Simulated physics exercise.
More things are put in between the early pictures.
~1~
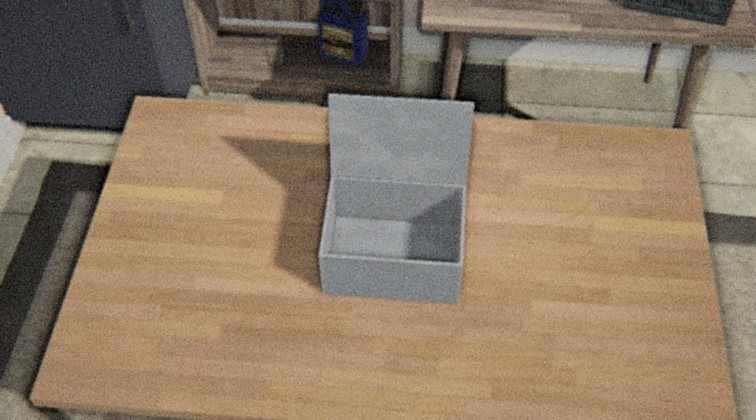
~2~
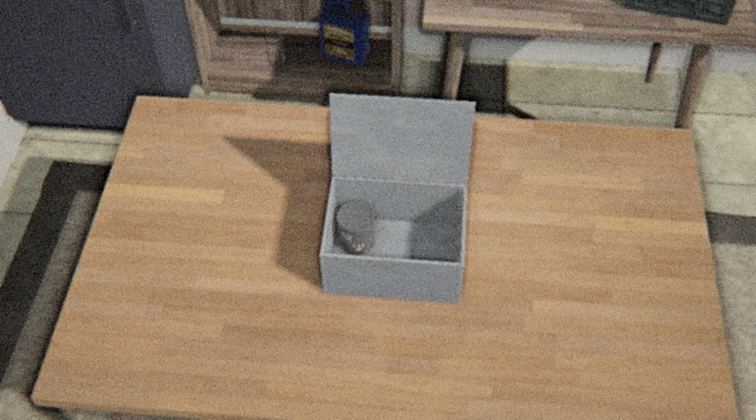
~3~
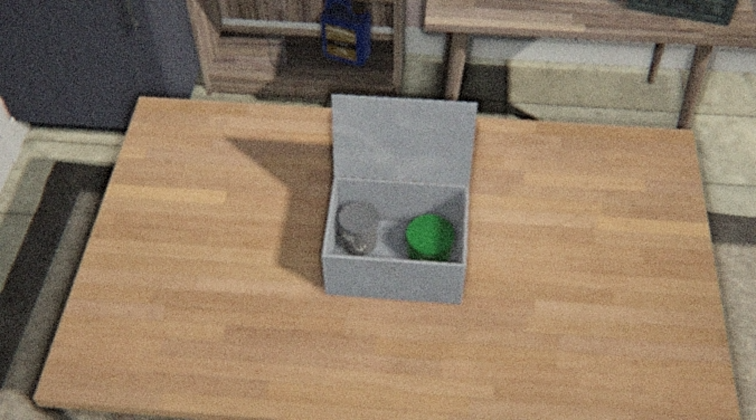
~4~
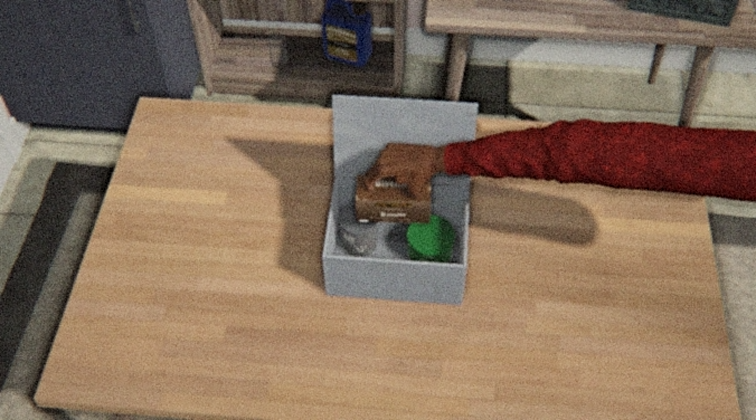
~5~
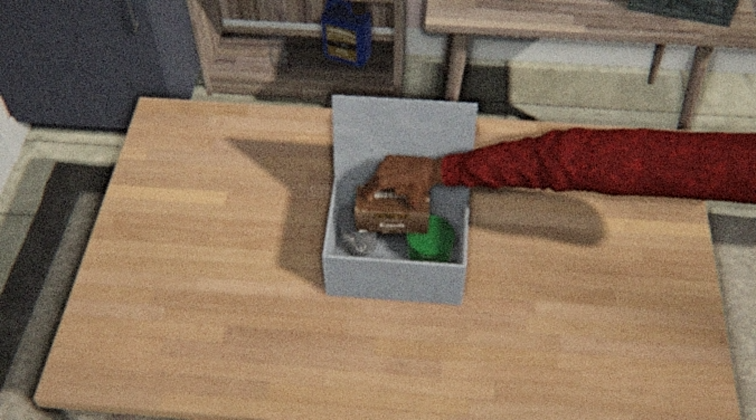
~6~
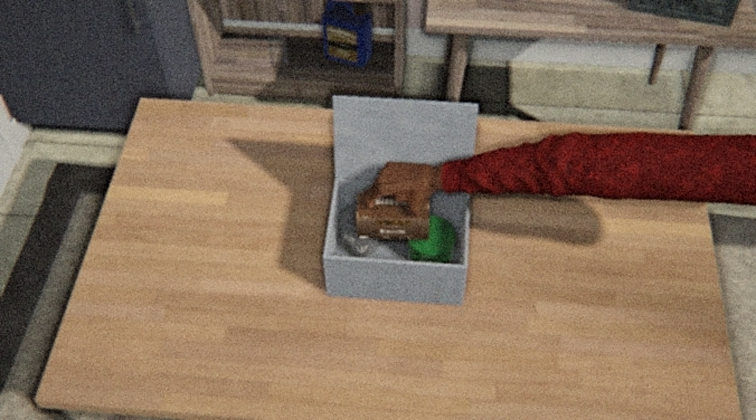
In this clip, a dark grey object and then a green tub appear inside an open grey box on a wooden table, and a red-sleeved arm reaches in from the right, lowering a brown carton slightly into the box.
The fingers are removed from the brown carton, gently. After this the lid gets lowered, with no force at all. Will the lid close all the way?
The lid will stay lifted.
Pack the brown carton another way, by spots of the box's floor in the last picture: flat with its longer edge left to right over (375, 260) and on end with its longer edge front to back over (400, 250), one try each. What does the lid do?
Trial 1: Lid lowered. Trial 2: Lid lowered.
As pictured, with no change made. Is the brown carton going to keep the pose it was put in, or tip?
By the end the brown carton has leaned over.
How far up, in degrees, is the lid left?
Measured angle - around 14°.
Then, 1.10 s after the last picture, lid starting down; brown carton tipped 11° from how it was near (400, 220).
Then, 1.80 s after the last picture, lid 46° above the rim; brown carton tipped 11° from how it was near (401, 221).
Then, 2.30 s after the last picture, lid 22° above the rim; brown carton tipped 11° from how it was near (402, 223).
Then, 4.20 s after the last picture, lid 17° above the rim; brown carton tipped 13° from how it was near (405, 226).
At rest, lid 14° above the rim; moved from the start, brown carton; the other 2 in place. Seen from the same camera at the end, brown carton near (407, 231).
